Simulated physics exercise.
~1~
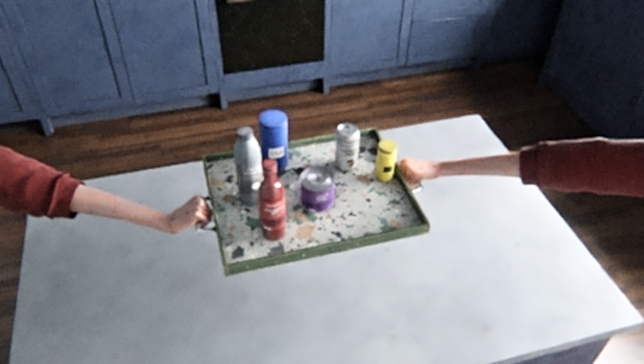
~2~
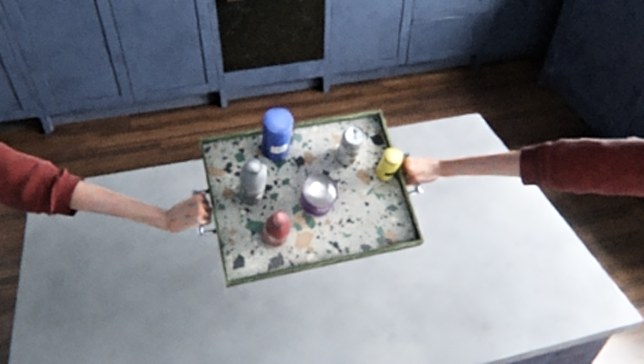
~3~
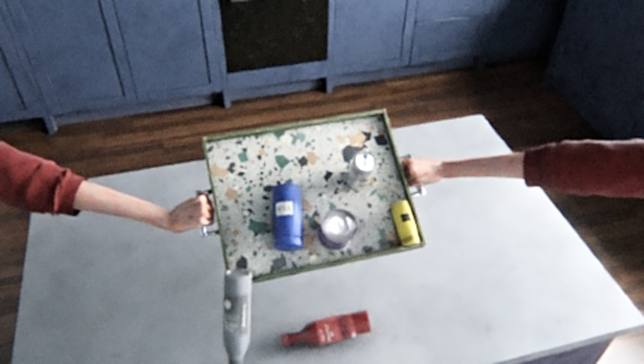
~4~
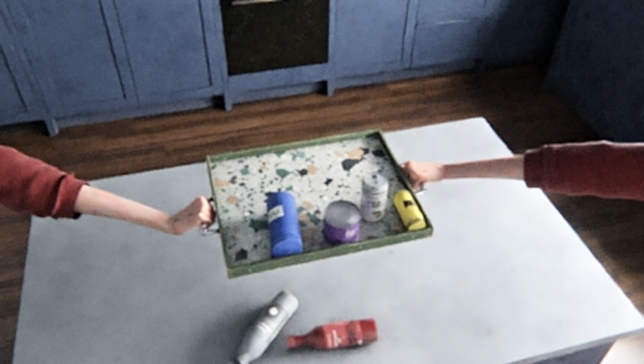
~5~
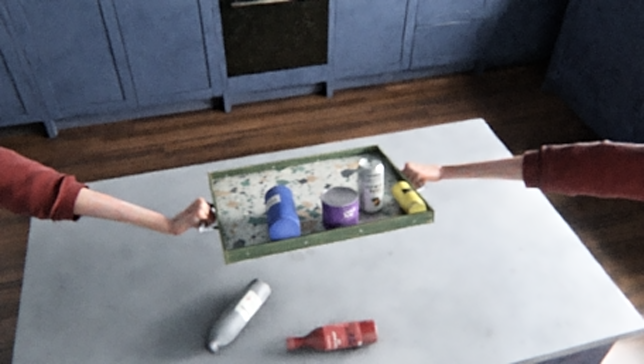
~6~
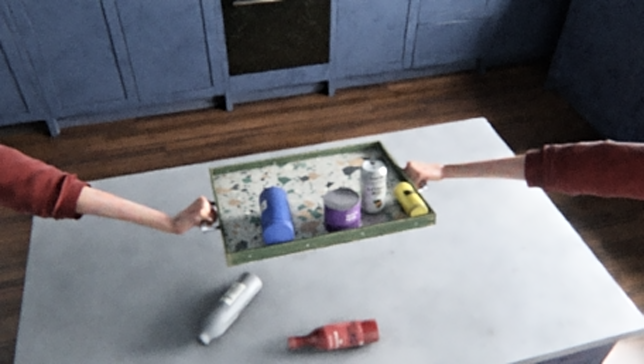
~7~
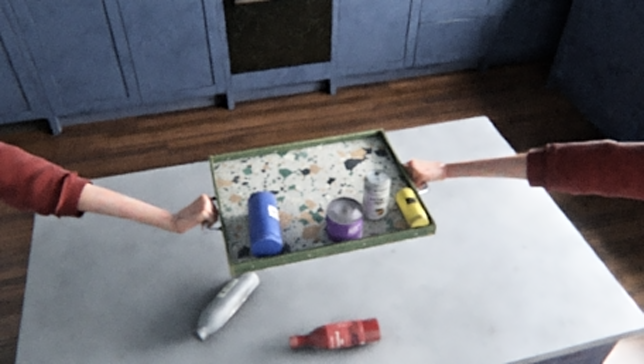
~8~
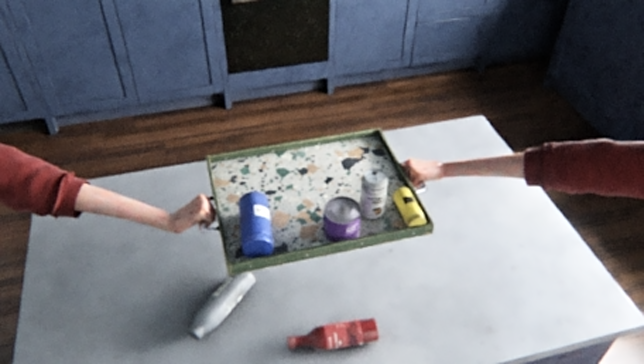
The video shows two hands tilting a tray of six containers toward the viewer, so the red and grey bottles fall onto the table, then tipping it back and leveling somewhat, leaving the blue jar and yellow shaker on their sides beside the upright purple tin and white can.
